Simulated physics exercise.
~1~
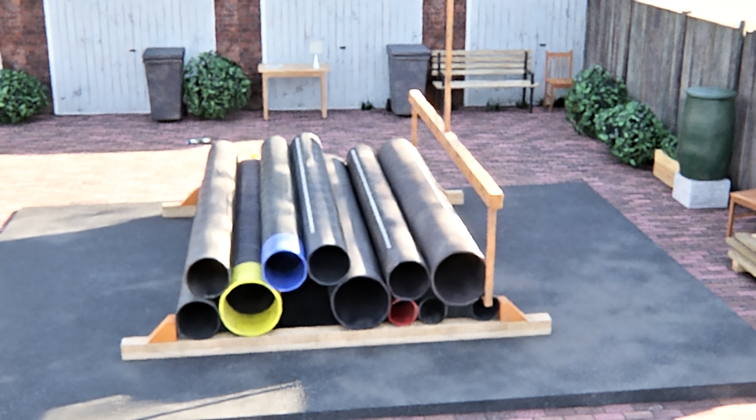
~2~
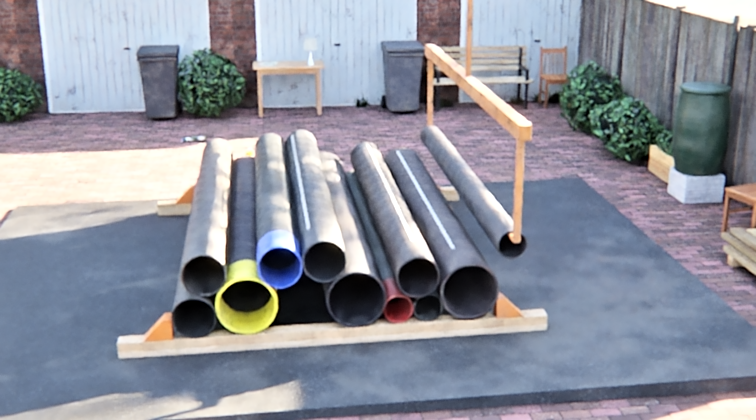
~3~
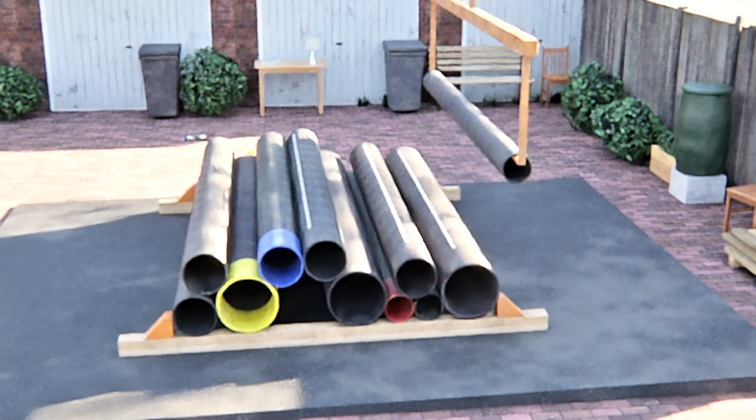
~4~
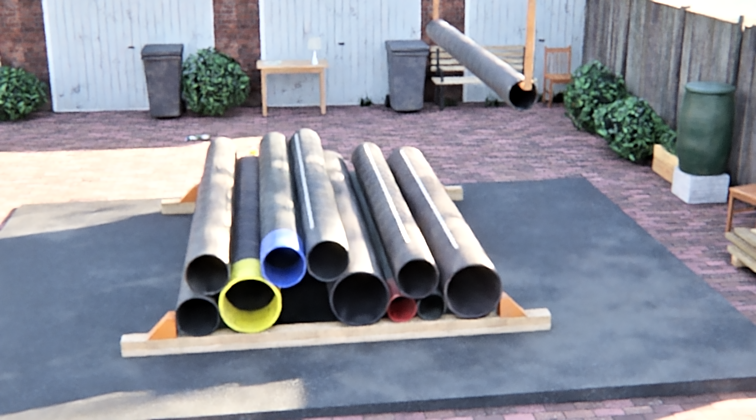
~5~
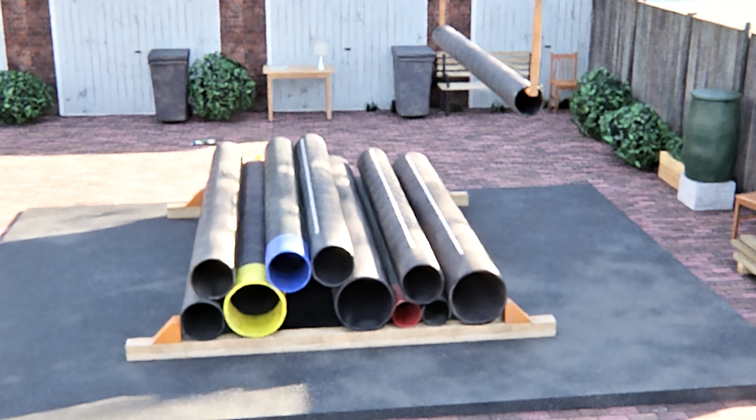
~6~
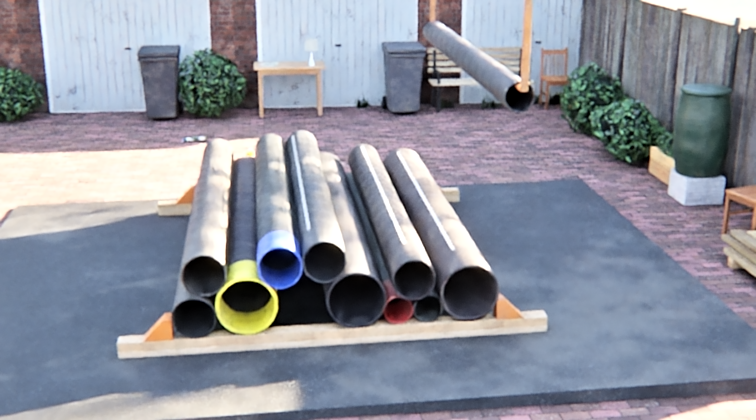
Dark pipe on a beam rising from a stack's right end, a large neighbour sinking slightly, then hanging aloft above the rest.
